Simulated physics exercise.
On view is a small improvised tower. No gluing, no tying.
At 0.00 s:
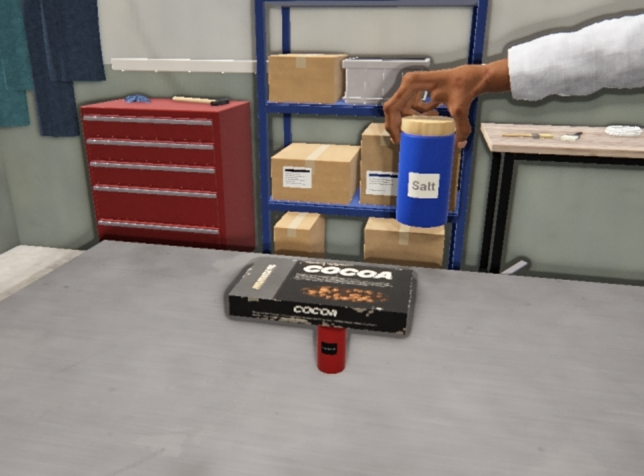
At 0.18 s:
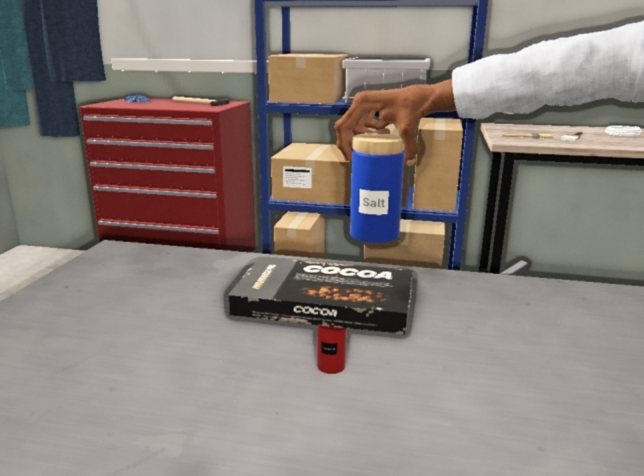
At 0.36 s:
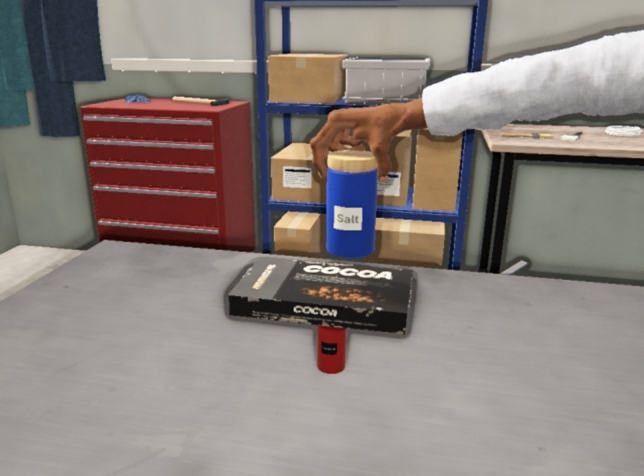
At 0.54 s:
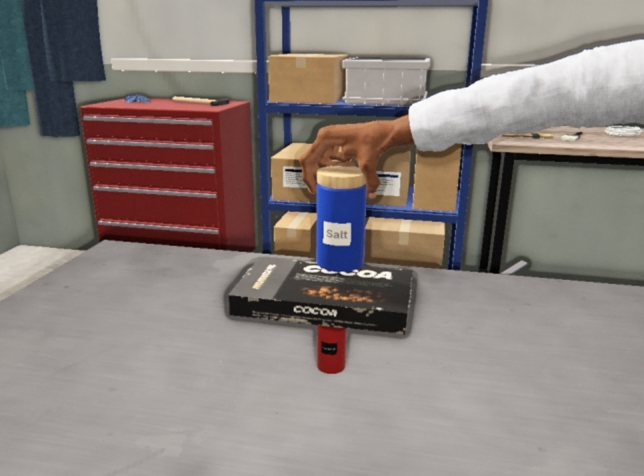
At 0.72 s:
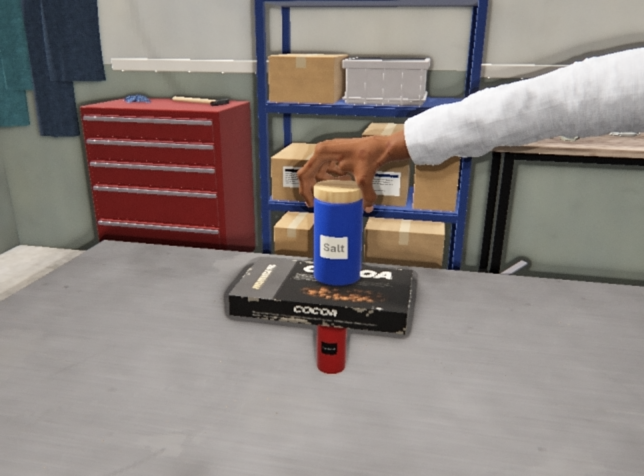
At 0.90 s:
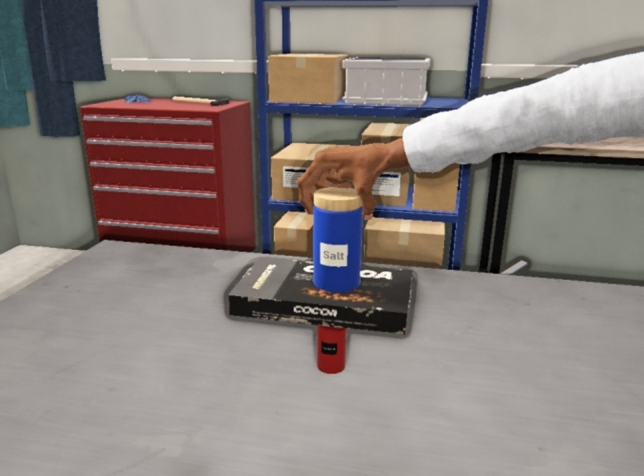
In a workshop, a cocoa box lies on a gray table above a small red container, while a hand holds a blue salt container over it from the right. The hand carries the container left and down, slowing as it lowers it onto the box, and remains around its lid.
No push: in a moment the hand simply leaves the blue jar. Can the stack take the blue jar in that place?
Looks to me like it is stable after that.
By 1.60 s, all is still.
By 2.60 s, blue jar resting near (338, 240).
When it is over (3.5 s), all 3 as before. End places, in pixels of the last picture, blue jar near (338, 240). The stack holds.
